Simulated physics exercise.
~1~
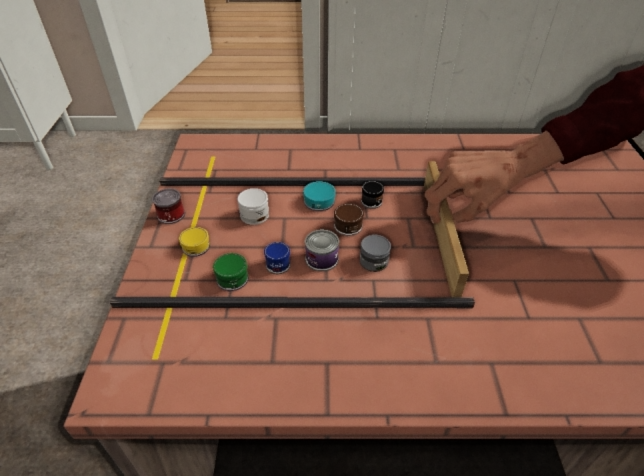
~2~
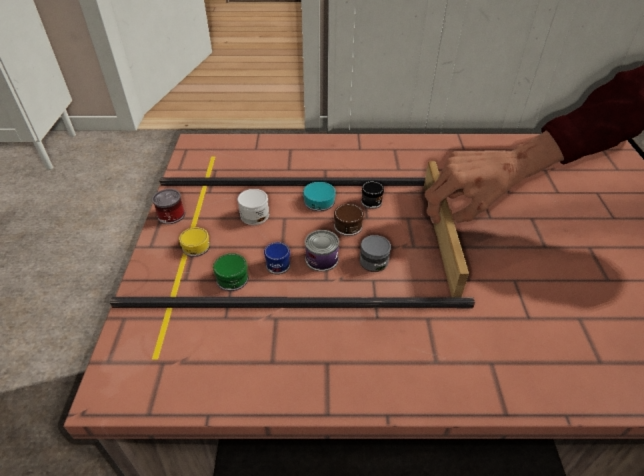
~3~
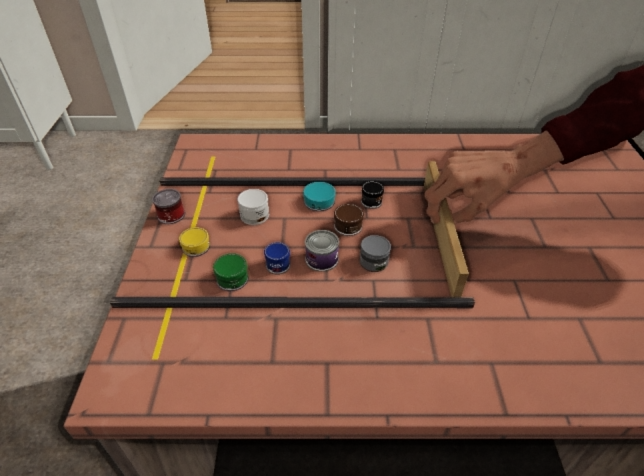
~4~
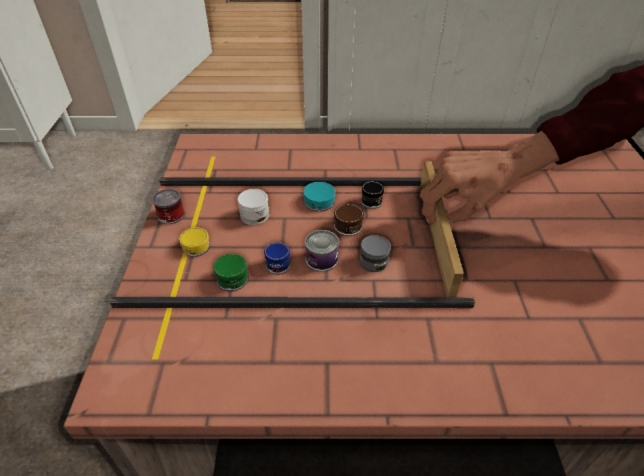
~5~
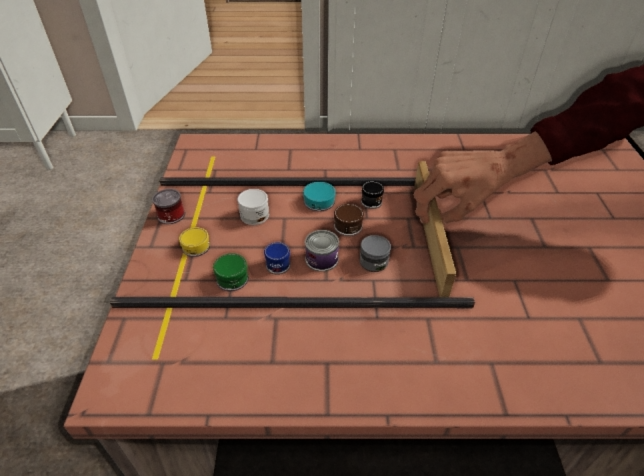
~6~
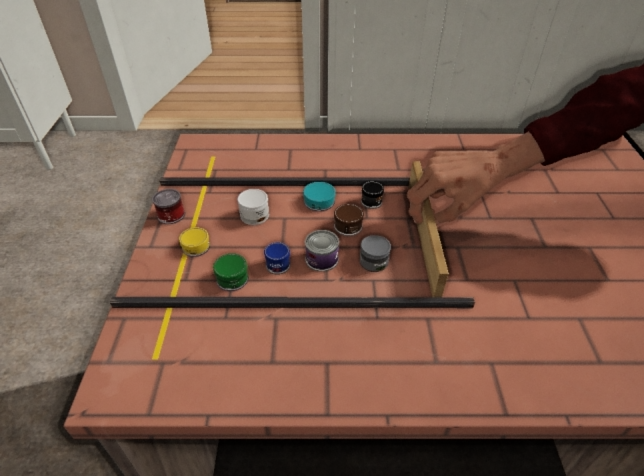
A hand slides an upright board slightly left toward a scatter of small colourful pots.
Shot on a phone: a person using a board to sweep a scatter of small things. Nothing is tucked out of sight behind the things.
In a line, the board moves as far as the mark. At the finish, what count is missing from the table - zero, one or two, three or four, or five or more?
Missing: One or two.
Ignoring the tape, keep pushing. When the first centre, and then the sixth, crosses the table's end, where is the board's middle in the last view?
Around (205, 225); afterwards around (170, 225).
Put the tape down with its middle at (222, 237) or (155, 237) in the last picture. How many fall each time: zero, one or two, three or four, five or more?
No fall at all; five or over.
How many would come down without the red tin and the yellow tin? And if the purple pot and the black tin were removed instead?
First 0, second 1.
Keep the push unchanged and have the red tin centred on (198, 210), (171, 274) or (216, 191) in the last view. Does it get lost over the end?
Try one it goes off the edge; try two it is not knocked off; try three it goes off the edge.
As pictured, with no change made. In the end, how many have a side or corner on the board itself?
The number is 4.
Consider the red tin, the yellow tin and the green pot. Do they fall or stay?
The red tin is not spared; as for the yellow tin, it is not spared; and the green pot is spared.
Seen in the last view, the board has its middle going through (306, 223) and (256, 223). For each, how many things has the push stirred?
The count is 7 at the first point and 9 at the second.
Soon after, none off yet; red tin at rest near (169, 207); yellow tin at rest near (195, 242); green pot at rest near (230, 273).
In the end, the number that fall off is one or two; gone, yellow tin and red tin.
